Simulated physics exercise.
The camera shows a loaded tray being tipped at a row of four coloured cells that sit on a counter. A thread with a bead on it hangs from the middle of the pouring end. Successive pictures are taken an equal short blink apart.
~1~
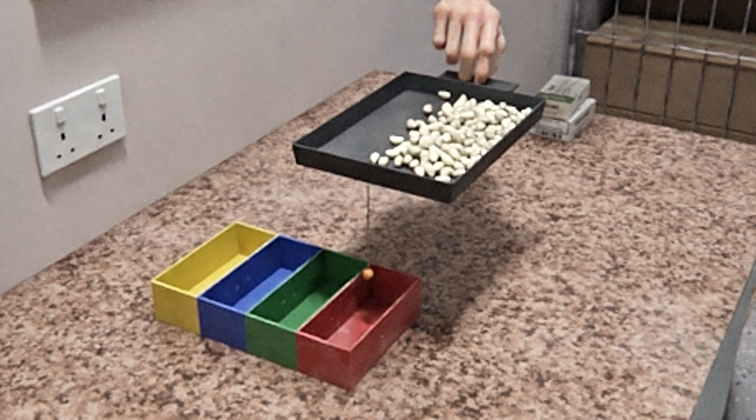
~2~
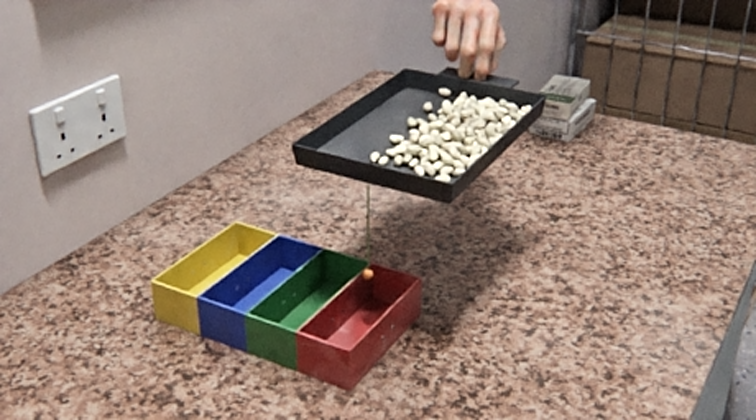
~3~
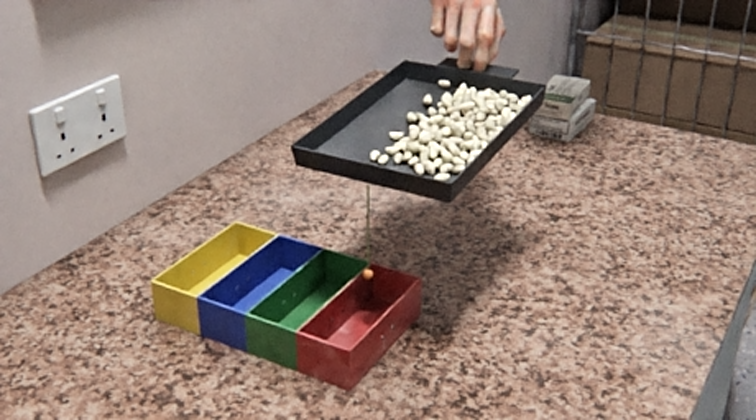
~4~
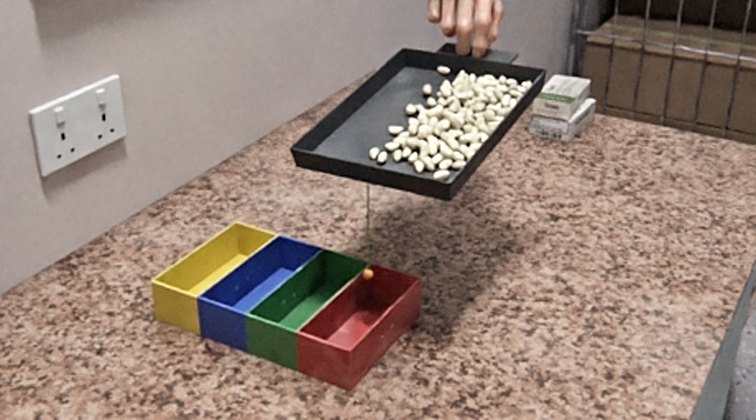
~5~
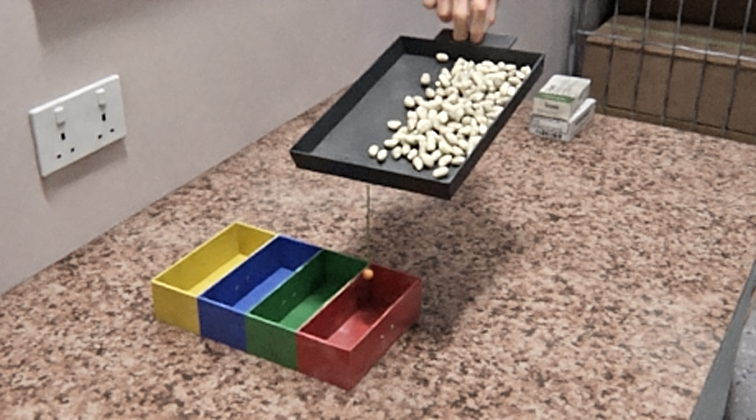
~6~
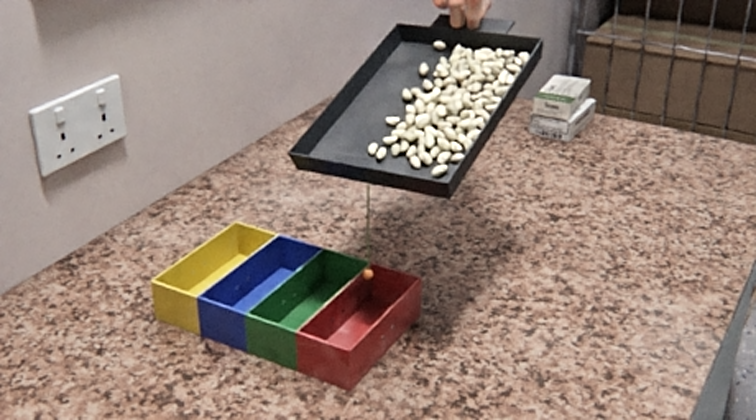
The clip opens on a hand holding a black tray of white beans level above yellow, blue, green and red cells on a speckled counter, a small bead hanging beneath it. The hand gradually raises the handle end, tilting the tray toward its left corner, while the beans stay bunched together.
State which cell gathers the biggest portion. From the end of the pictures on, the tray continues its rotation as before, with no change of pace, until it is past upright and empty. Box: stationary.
It is the green cell.
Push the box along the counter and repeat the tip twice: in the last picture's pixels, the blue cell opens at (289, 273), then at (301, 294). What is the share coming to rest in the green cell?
40 %, then 30 %.
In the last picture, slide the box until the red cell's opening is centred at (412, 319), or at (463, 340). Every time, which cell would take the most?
Blue first, that yellow cell second.
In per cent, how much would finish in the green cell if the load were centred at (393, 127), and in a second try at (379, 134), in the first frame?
In order, 50 per cent then 50 per cent.
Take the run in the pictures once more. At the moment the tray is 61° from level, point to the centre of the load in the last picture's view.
The load's middle is around (363, 140).
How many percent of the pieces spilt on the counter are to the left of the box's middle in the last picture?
Close to 40 %.
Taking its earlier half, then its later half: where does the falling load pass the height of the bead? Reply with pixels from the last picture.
It goes through near (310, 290) first, then near (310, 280).
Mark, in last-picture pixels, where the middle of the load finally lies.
Around (299, 334), give or take.
Just after the last frame, tray tipped steeply; almost all on the tray; just a few falling or outside the box.
A moment on, tray tipped right over; roughly two thirds on the tray; about a tenth in the green cell; about a tenth in the red cell; just a few in the blue cell; about a tenth falling or outside the box.
Further on, tray tipped past a quarter turn; roughly half in the green cell; roughly a quarter in the red cell; roughly a quarter in the blue cell; about a tenth falling or outside the box.
When it is over, tray tipped past a quarter turn; roughly half in the green cell; roughly a quarter in the red cell; roughly a quarter in the blue cell; not one in the yellow cell; about a tenth outside the box.
